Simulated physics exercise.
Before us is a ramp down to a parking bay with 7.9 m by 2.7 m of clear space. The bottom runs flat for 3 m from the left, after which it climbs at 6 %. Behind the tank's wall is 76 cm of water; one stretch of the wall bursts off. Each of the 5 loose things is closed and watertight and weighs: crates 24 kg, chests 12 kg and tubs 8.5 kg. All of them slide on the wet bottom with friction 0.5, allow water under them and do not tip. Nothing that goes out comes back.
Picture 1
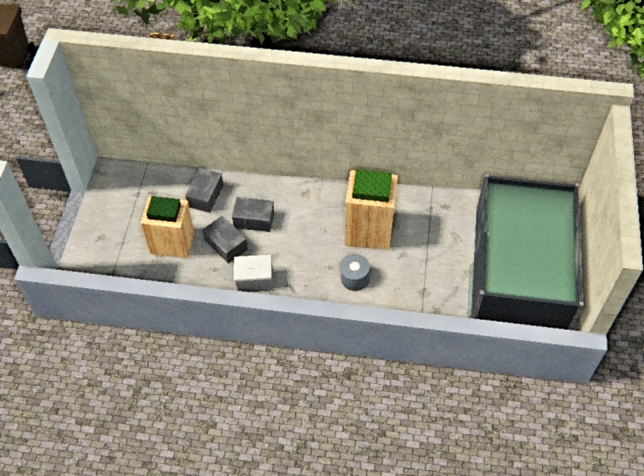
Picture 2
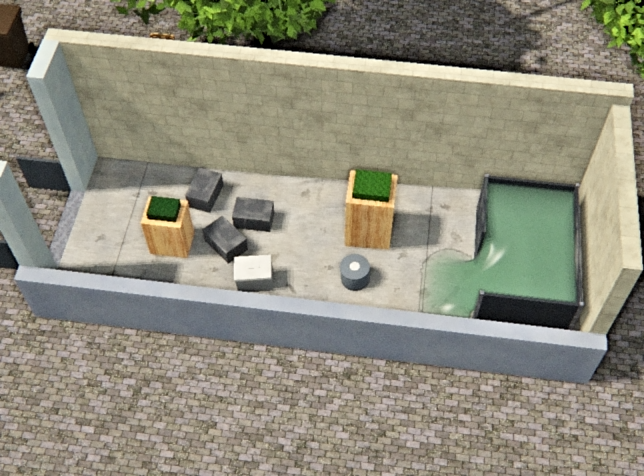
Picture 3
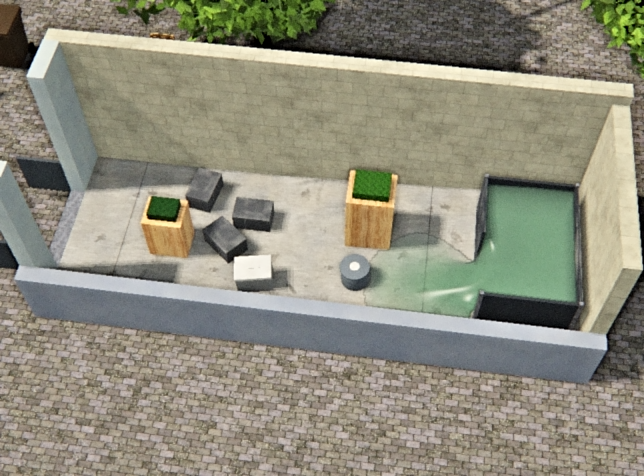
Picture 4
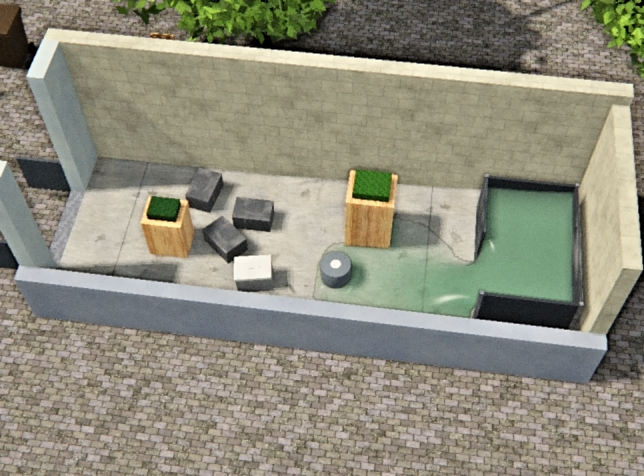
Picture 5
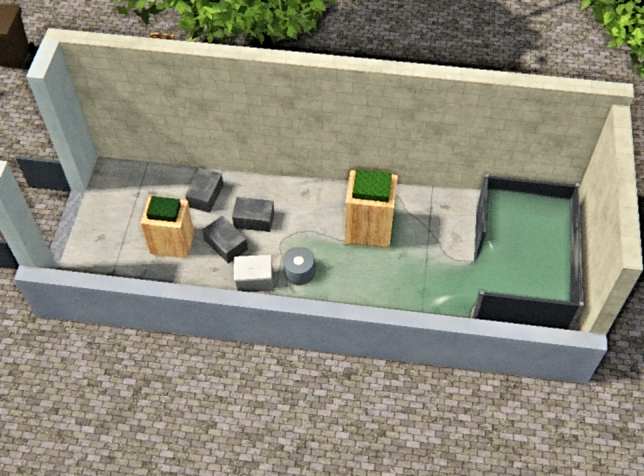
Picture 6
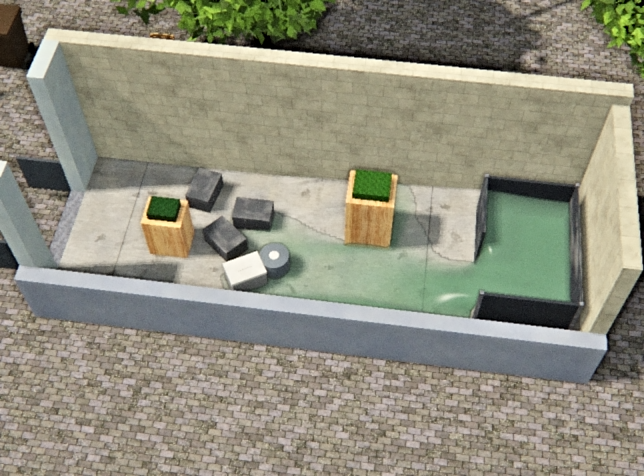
In a walled parking bay holding planters and blocks, greenish water bursts through the left wall of a tank and spreads leftward across the floor, pushing a round grey tub left to a white chest, which then shifts slightly.
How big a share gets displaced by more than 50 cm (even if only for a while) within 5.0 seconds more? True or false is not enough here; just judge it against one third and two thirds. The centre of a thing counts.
It lies at or above the upper mark.
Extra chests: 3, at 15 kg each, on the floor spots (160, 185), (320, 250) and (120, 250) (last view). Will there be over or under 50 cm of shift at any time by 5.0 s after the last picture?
Order as asked - goes beyond, goes beyond, goes beyond.
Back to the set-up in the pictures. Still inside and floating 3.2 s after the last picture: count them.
Answer: 2.
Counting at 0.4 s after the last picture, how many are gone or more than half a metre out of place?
That would be 2.
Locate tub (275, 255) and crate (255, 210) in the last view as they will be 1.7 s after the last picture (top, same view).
Somewhere about (94, 271) and (232, 187).
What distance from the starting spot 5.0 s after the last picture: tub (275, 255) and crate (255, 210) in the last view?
First one: Washed out; second one: 40 cm.
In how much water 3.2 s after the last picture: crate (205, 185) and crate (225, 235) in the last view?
First roughly 19 cm, second roughly 12 cm.
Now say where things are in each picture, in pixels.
The first picture shows a tub at (356, 267) rests on the ground; a chest at (254, 267), on the bottom; 2.5 m2 under water; 0 of 5 have shifted.
The second picture shows a tub at (356, 267), on the bottom; a chest at (254, 267), on the bottom; 3.5 m2 under water; 0 of 5 have shifted.
The third picture shows a tub at (356, 267), on the bottom; a chest at (254, 267), on the bottom; 4.9 m2 under water; 0 of 5 have shifted.
The fourth picture shows a tub at (336, 264), on the bottom, 29 cm from its start; a chest at (254, 267), on the bottom; water covers 5.8 m2; 1 of 5 have shifted.
The fifth picture shows a tub at (300, 261), on the bottom, 85 cm from its start; a chest at (254, 267), on the bottom; 7.0 m2 under water; 1 of 5 have shifted.
The sixth picture shows a tub at (275, 256) rests on the ground, 124 cm from its start; a chest at (245, 268), on the bottom, 14 cm from its start; 8.2 m2 under water; 2 of 5 have shifted.
Then, 0.4 s after the last picture 2 of 5 are over 50 cm from their spots; 1 afloat.
Then, 1.7 s after the last picture 5 of 5 are over 50 cm from their spots; 2 afloat.
Then, 3.2 s after the last picture 5 of 5 are over 50 cm from their spots; 2 afloat.
Then, 5.0 s after the last picture 4 of 5 are over 50 cm from their spots, and 5 have been at some point; 2 afloat.
